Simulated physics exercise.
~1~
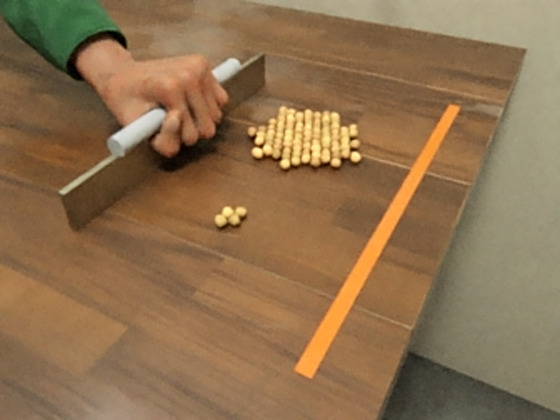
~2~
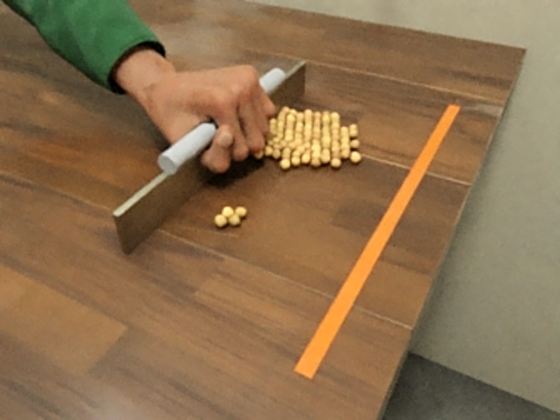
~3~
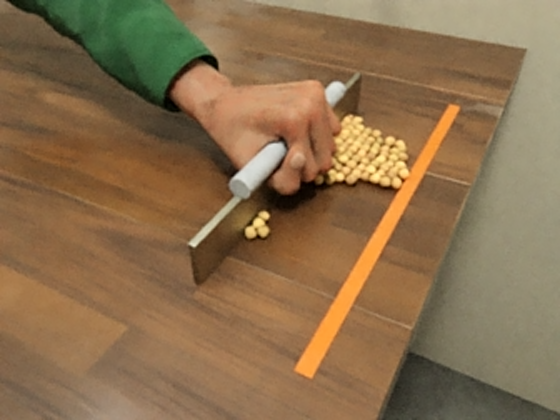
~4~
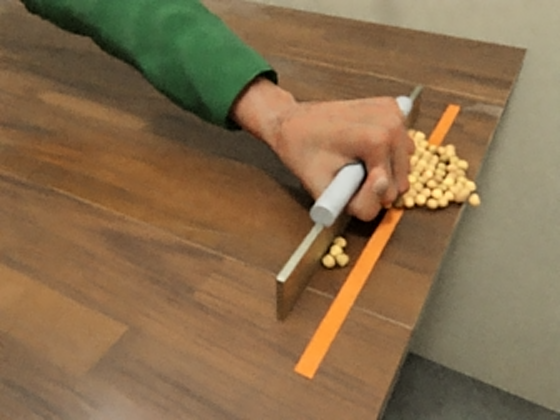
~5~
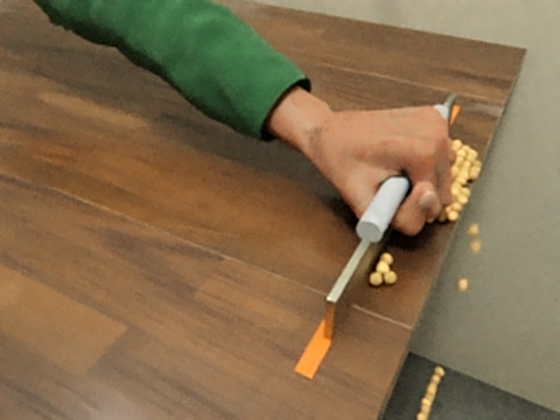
On a dark wooden table, a hand in a green sleeve pushes a scraper rightward, sweeping a large cluster and a small cluster of round yellowish pieces toward the edge. The scraper reaches the orange tape; some of the larger cluster falls off, while the small one stays on the table.
